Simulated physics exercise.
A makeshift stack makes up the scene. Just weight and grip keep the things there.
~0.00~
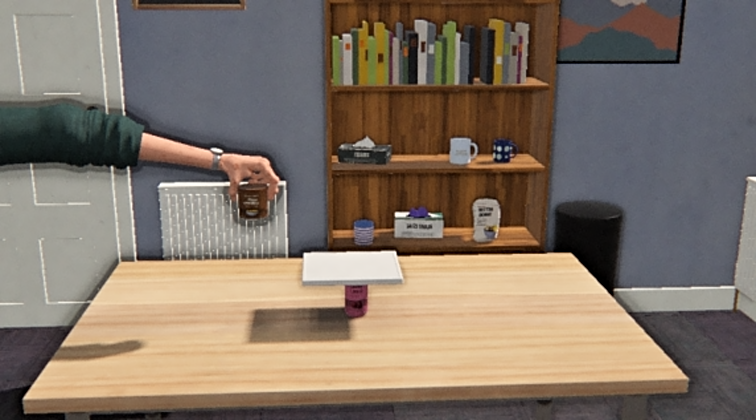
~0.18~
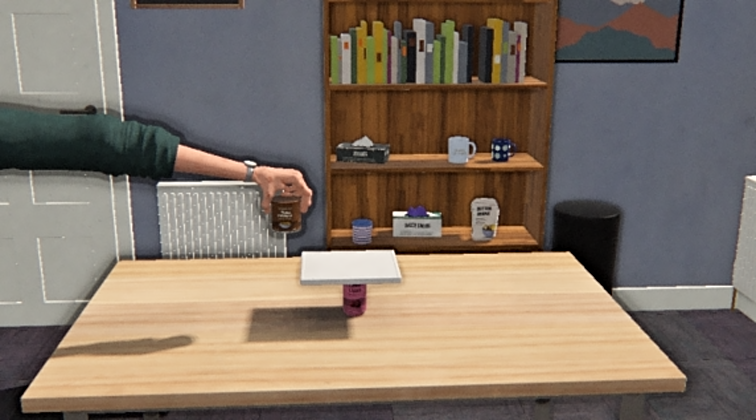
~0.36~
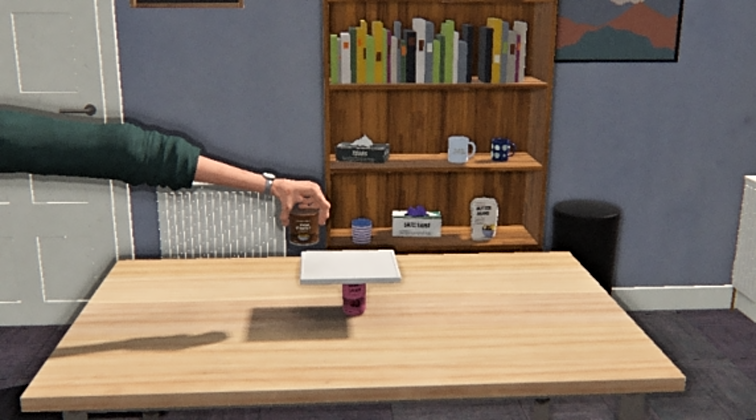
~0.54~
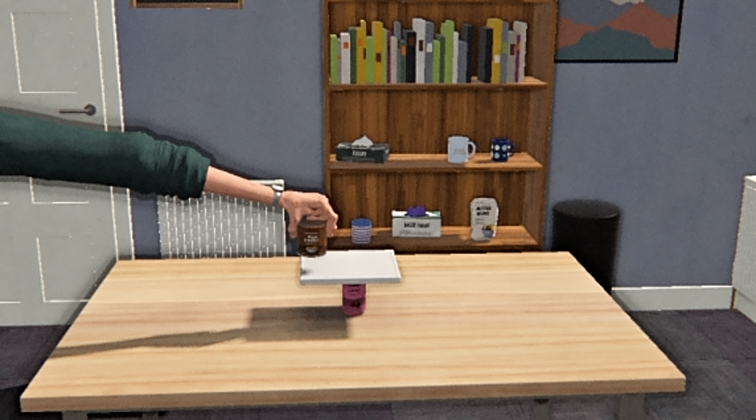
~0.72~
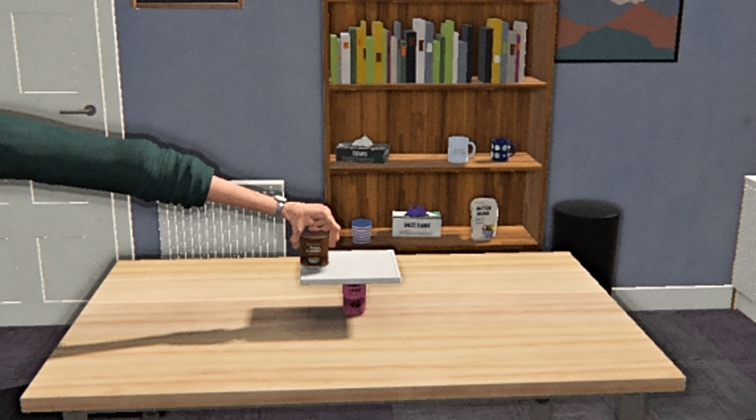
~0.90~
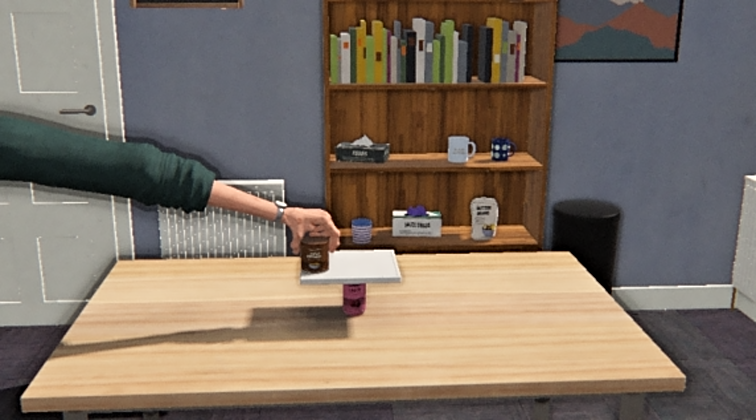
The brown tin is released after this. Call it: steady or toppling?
Toppling.
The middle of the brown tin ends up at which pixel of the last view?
The object winds up at approximately (292, 309).
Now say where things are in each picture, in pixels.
In the first frame, coming down; brown tin (253, 202); pink can (356, 293).
In the second frame, coming down; brown tin (286, 214); pink can (355, 292).
In the third frame, coming down; brown tin (304, 226); pink can (354, 291).
In the fourth frame, coming down; brown tin (312, 238); pink can (354, 291).
In the fifth frame, coming down; brown tin (314, 249); pink can (354, 291).
In the sixth frame, in place under the hand; brown tin (315, 254); pink can (354, 291).
Around 1.30 s, brown tin now fallen; white lid rocked 66° from its first pose.
Around 1.90 s, white lid now fallen; pink can rocked 70° from its first pose.
Finally (2.3 s), fallen, brown tin and white lid; down or leaning hard in the stack, pink can. Final places as the last picture's camera would see them, brown tin near (292, 309). The stack comes apart.
